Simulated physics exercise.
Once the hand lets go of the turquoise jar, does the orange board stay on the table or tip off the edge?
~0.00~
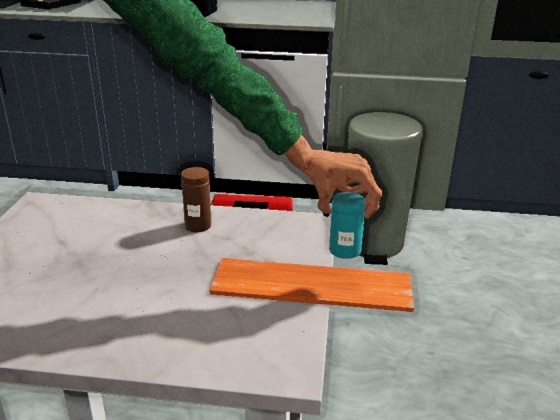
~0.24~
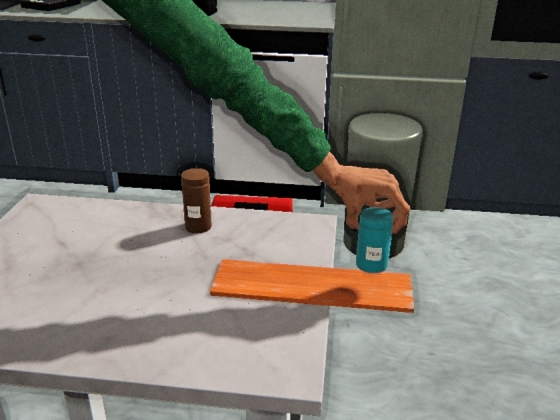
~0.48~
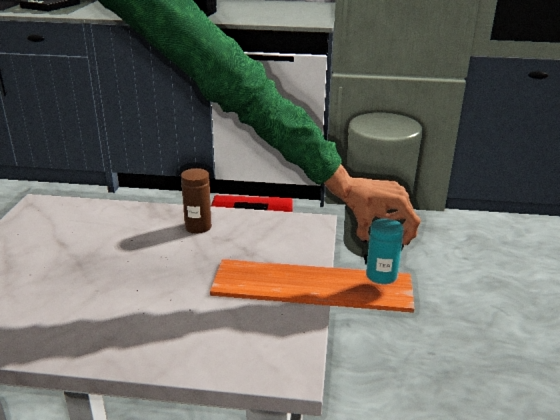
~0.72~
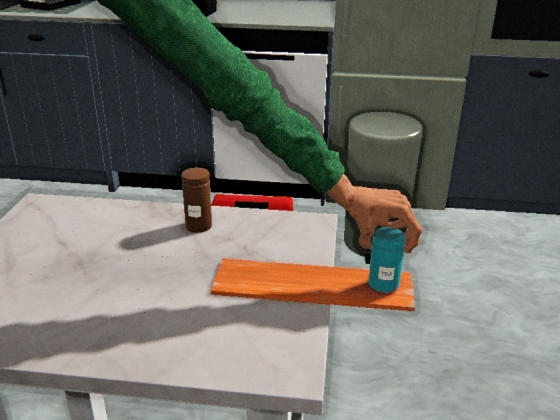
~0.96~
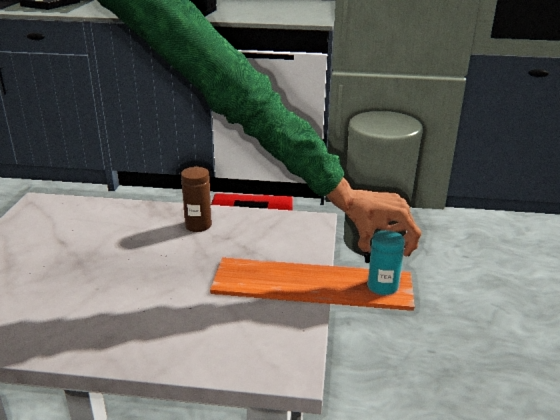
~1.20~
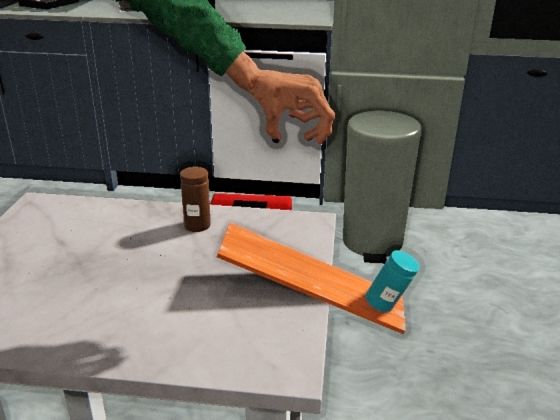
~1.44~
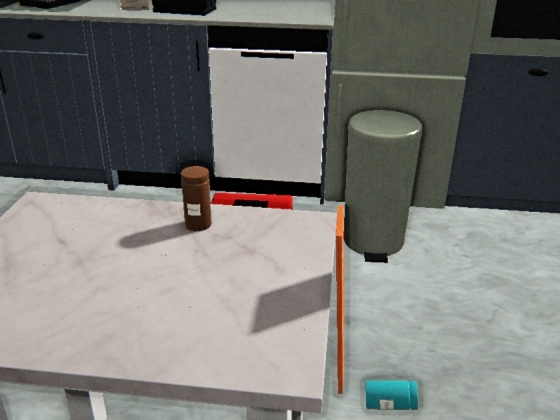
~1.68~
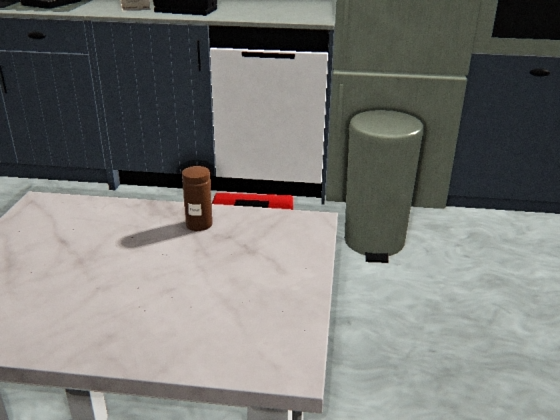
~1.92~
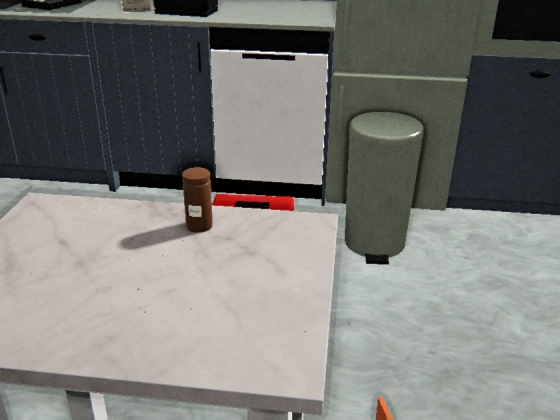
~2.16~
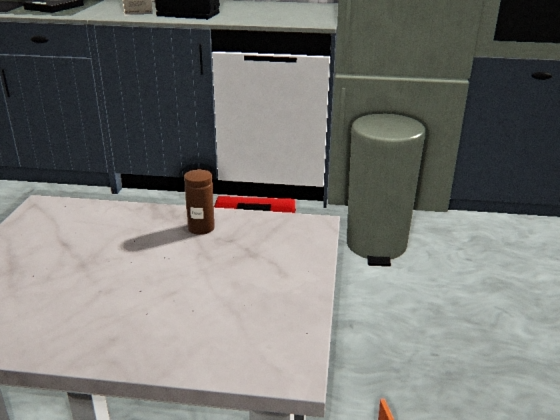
The board tips off the edge of the table, and the turquoise jar goes down with it.
